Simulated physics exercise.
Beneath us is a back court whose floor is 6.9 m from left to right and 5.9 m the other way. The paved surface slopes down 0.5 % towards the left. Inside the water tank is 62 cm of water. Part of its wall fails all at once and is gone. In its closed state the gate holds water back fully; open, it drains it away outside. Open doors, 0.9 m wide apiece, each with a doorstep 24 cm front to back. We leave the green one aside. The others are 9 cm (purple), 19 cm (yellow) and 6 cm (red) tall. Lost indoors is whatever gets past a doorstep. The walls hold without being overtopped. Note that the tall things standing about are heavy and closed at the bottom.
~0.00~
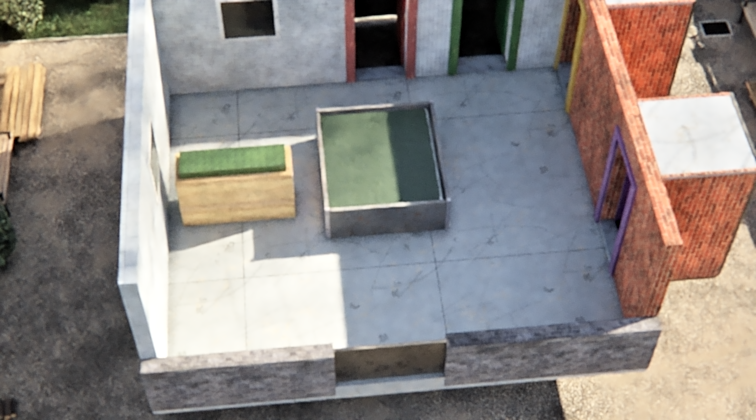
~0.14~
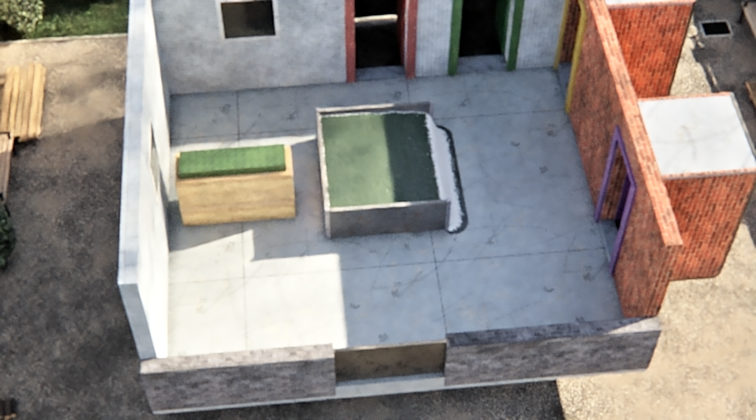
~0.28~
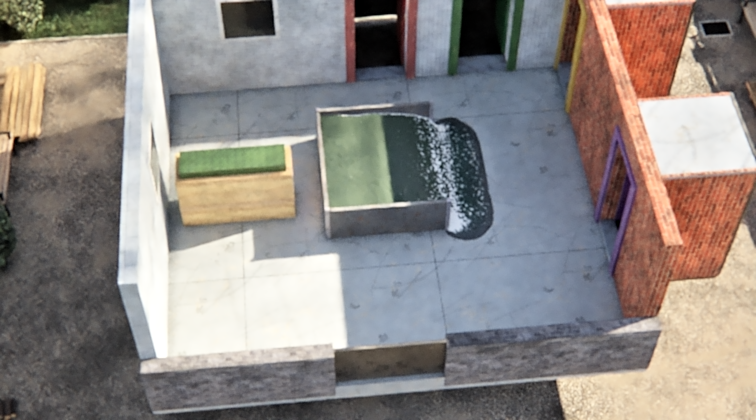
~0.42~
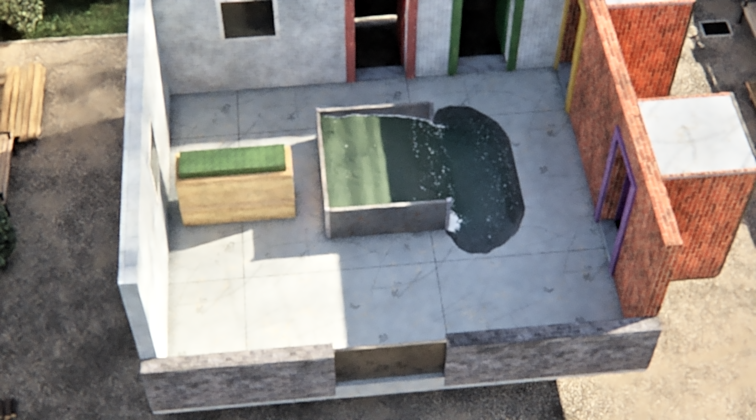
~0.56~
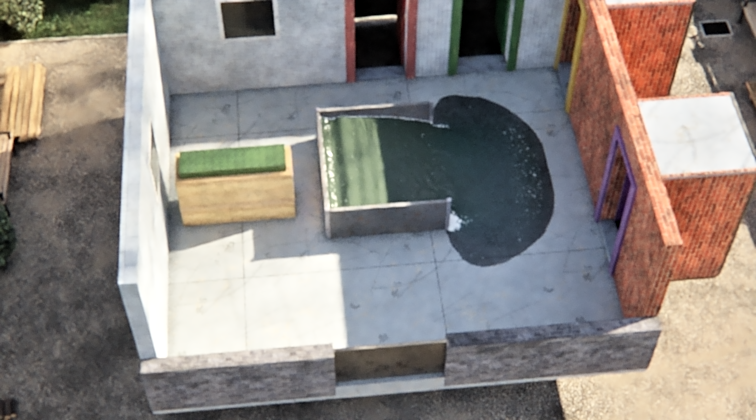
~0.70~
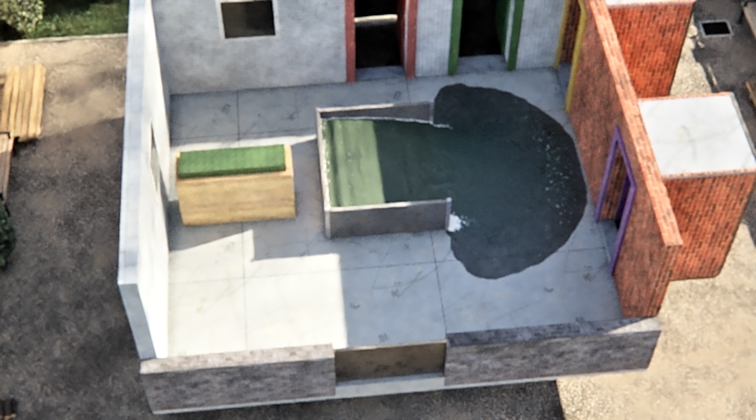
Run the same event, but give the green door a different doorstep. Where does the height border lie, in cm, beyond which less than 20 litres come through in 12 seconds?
It lies at roughly 12.5 cm.
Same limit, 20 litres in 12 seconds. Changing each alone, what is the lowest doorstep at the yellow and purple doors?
About 25 cm at yellow and 17 cm at purple.
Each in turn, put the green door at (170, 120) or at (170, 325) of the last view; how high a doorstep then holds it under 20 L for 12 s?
12.0 and 8.0 cm.
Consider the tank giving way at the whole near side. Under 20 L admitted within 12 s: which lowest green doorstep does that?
The answer is some 7.0 cm.
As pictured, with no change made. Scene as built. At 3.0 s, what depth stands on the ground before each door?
In cm - purple: 16, yellow: 28, green: 16, red: 2.
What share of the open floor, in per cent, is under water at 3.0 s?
I'd say near 35 percent.
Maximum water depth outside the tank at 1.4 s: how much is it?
About 38 cm at most.
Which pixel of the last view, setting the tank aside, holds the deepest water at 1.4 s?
Around (574, 180).
After 1.4 s water covers 30 % of the floor, deepest (38 cm) near (574, 180); 3 cm at the green door, 0 litres in over its 16 cm doorstep.
After 3.0 s water covers 35 % of the floor, deepest (32 cm) near (555, 71); 16 cm at the green door, 1 litre in over its 16 cm doorstep.
After 12.0 s water covers 95 % of the floor, deepest (11 cm) near (303, 365); 3 cm at the green door, 5 litres in over its 16 cm doorstep.
At the green door as built, the water arrived by 1.2 s and peaked near 17 cm at 2.6 s.
Run again over the same 12 s with other heights there, 40 litres in over 10 cm, 12 litres over 14 cm. The limit of 20 litres is kept from about 12.5 cm up.
